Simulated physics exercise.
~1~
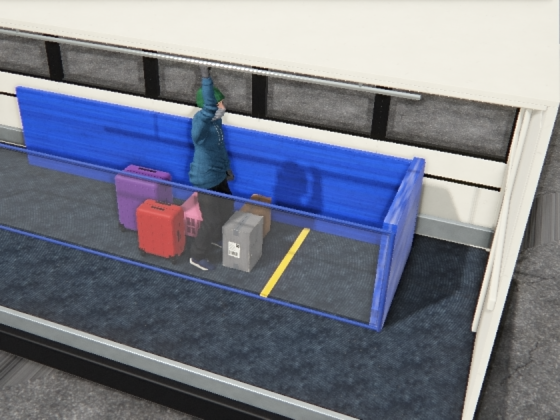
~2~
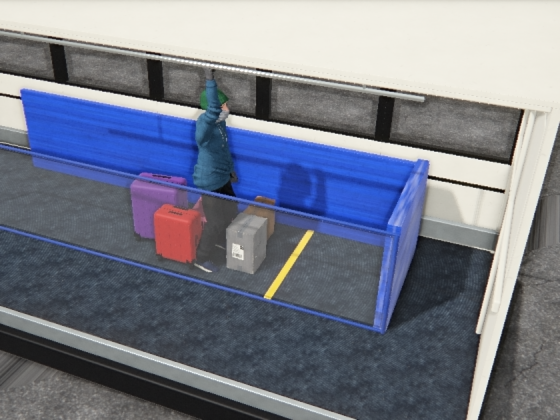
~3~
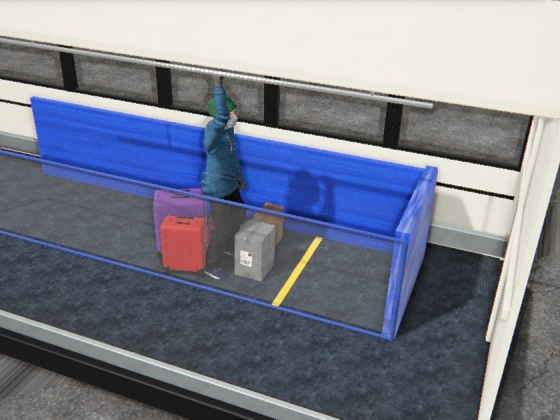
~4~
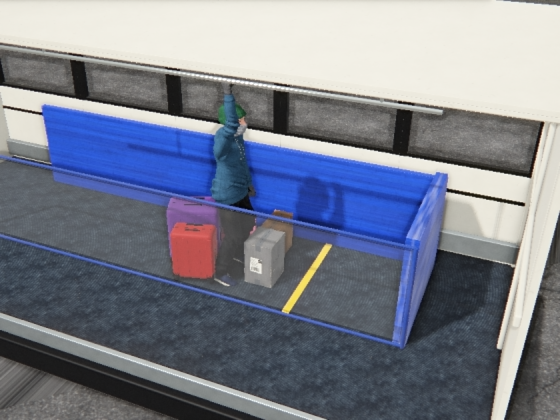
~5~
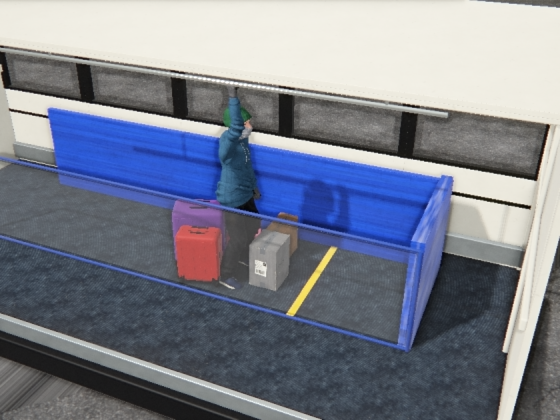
A big purple wheeled case slides a short way right inside a low blue-walled bay, while a smaller red case beside it shifts slightly the same way. Behind them, a passenger in a teal coat and green hat stands with one arm raised to the overhead rail. The purple case rolls a little further, ending up partly behind the red one, and a small pink item also moves right. The grey case and brown carton stay put. Finally the luggage settles, with both wheeled cases upright and everything short of the yellow line.
